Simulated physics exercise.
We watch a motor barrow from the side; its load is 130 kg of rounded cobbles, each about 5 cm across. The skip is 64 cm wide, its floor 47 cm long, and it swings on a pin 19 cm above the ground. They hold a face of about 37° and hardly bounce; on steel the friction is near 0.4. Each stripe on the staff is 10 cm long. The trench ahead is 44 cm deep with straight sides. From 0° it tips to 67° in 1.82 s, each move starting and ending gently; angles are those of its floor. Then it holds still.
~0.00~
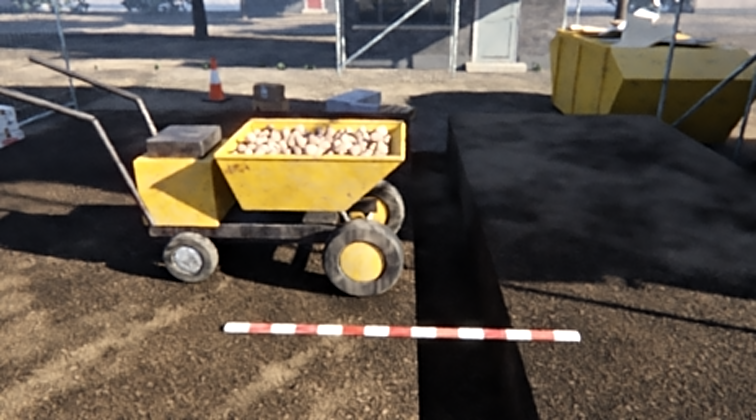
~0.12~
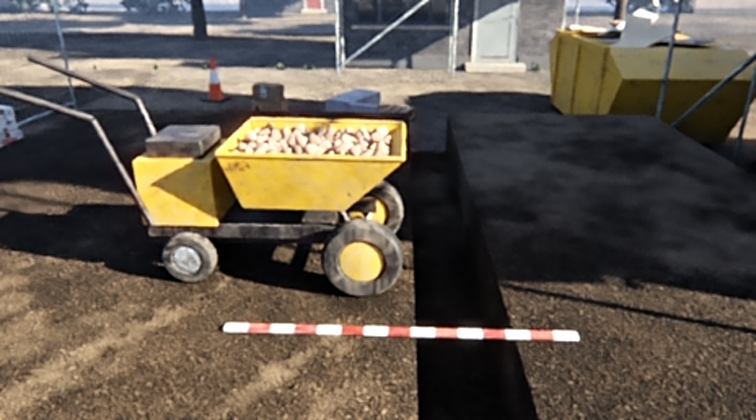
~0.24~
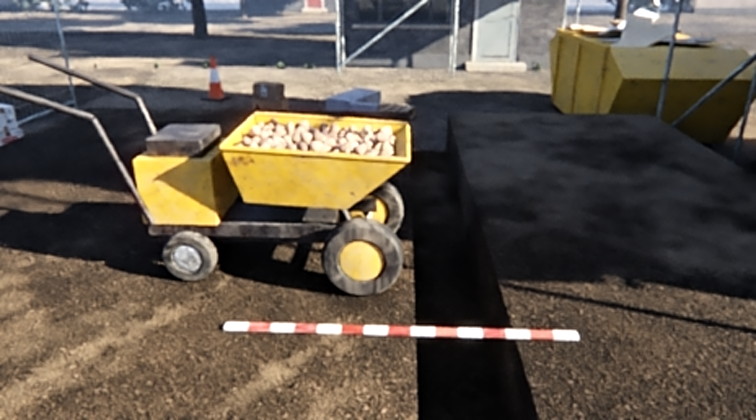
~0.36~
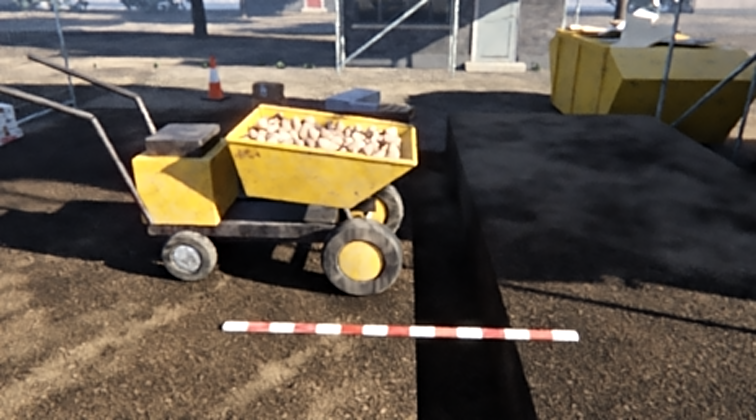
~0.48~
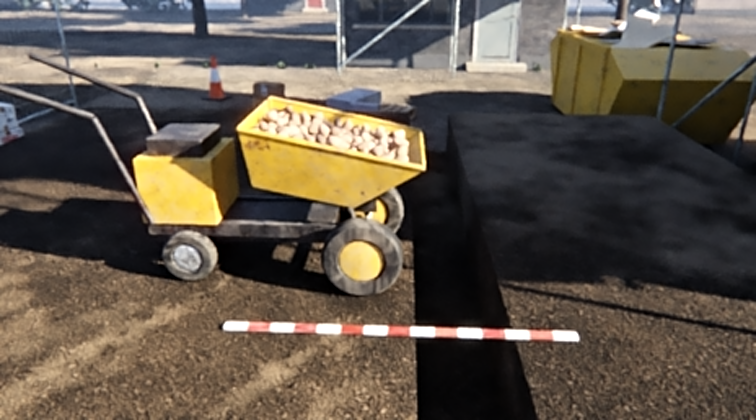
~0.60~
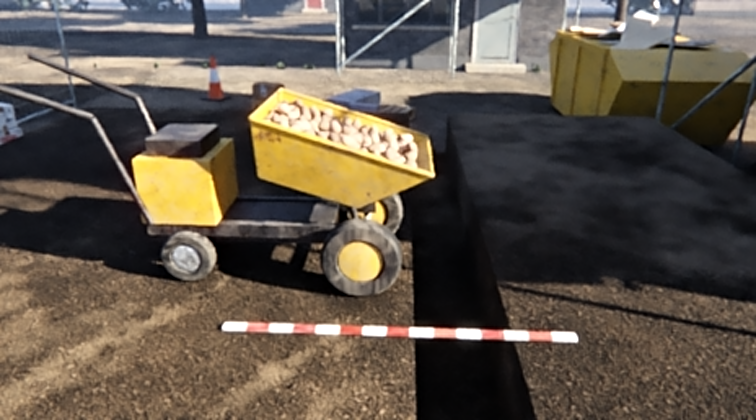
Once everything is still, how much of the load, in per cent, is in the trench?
Close to 43 in a hundred.
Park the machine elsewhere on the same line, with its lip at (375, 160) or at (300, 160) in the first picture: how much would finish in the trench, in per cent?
Near 80 per cent from the first place, 90 from the second.
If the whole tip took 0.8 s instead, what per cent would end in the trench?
It would be near 30 per cent.
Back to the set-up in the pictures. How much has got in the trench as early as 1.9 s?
Some 20 per cent.
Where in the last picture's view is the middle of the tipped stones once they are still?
Near (509, 267).
After 1.4 s the floor is at 56°; 98 % in the skip, 2 % in the trench; the foremost stones are at (486, 231).
After 1.9 s the floor is at 67°; 40 % in the skip, 19 % in the trench, 42 % past the trench; the foremost stones are at (606, 273).
After 2.3 s the floor is at 67°; 15 % in the skip, 29 % in the trench, 57 % past the trench; the foremost stones are at (673, 275).
After 4.2 s the floor is at 67°; 0 % in the skip, 43 % in the trench, 57 % past the trench; the foremost stones are at (694, 268).
